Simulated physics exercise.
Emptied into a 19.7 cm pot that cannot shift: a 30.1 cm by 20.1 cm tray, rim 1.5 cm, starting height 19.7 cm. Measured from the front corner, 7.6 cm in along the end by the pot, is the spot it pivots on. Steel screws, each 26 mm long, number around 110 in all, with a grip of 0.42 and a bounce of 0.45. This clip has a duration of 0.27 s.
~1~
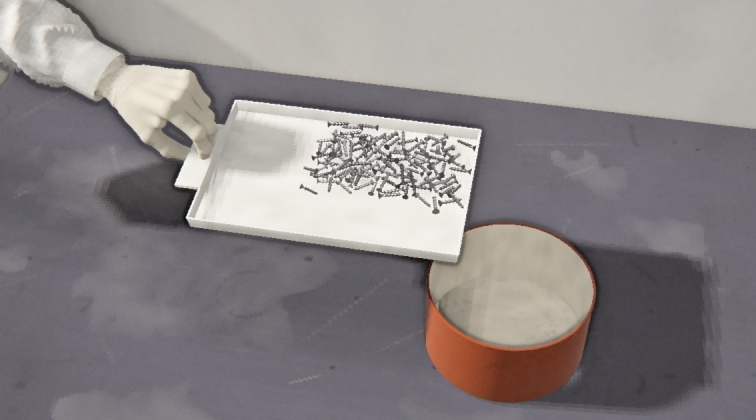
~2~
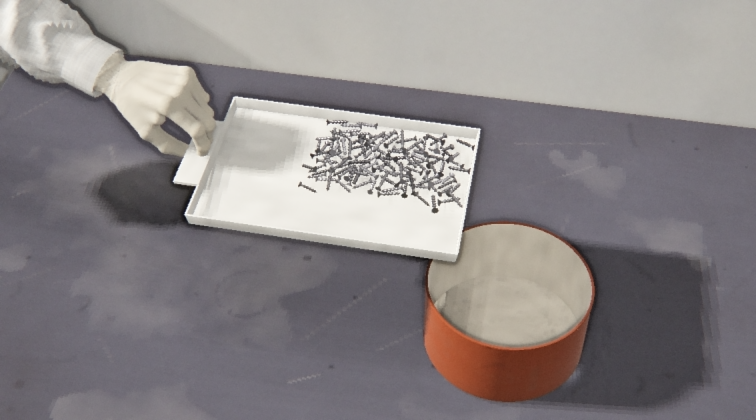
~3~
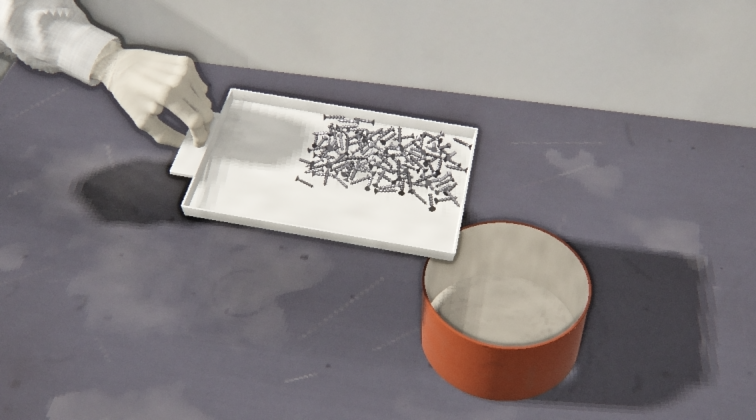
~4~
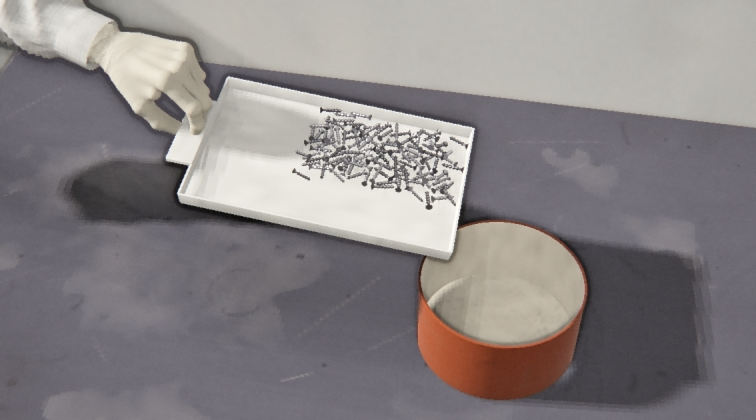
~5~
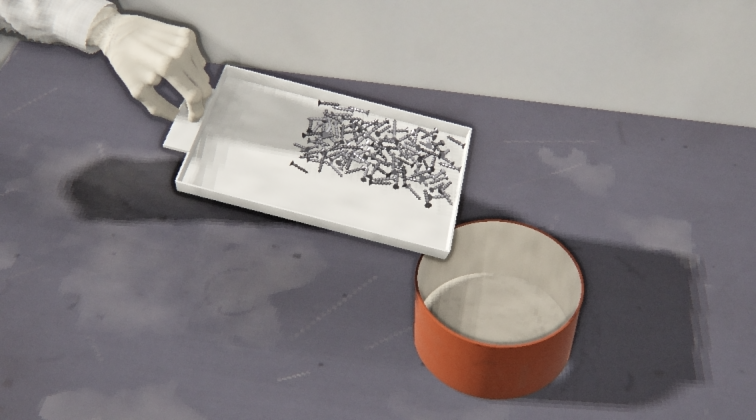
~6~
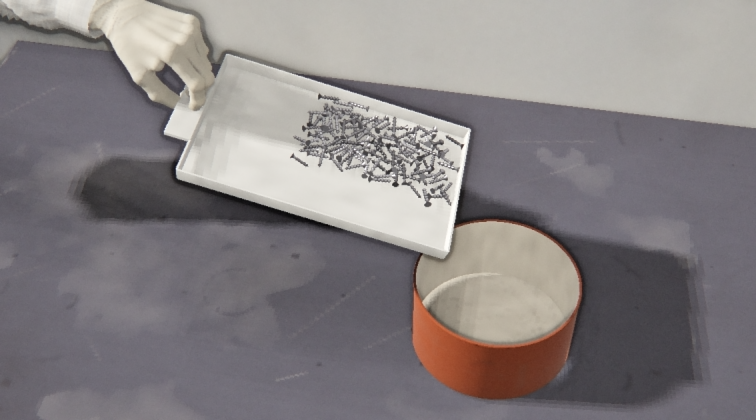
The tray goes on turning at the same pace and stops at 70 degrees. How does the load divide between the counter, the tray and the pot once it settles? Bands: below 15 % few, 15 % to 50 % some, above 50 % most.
Result: Counter: Some, tray: Some, pot: Some.
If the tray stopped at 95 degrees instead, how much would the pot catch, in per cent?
65 percent.
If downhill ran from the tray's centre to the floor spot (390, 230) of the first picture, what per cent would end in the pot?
That would be close to 65 per cent.
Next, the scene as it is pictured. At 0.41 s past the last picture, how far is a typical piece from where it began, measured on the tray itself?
It has moved some 4 cm from its start.
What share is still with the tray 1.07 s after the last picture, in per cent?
Close to 50 in a hundred.
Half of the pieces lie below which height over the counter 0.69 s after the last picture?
Roughly 22 centimetres.
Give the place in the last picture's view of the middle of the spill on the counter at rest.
Look close to (496, 248) in the last picture.
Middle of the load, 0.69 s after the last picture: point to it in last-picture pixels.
Near (455, 157).
Then, 0.41 s after the last picture, tilt 41 degrees; the tray holds 100 %, the pot 0 %.
Then, 0.69 s after the last picture, tilt 59 degrees; the tray holds 100 %, the pot 0 %.
Then, 1.07 s after the last picture, tilt 70 degrees; the tray holds 50 %, the pot 15 %.
In the end, counter 30 %, tray 30 %, pot 40 %.
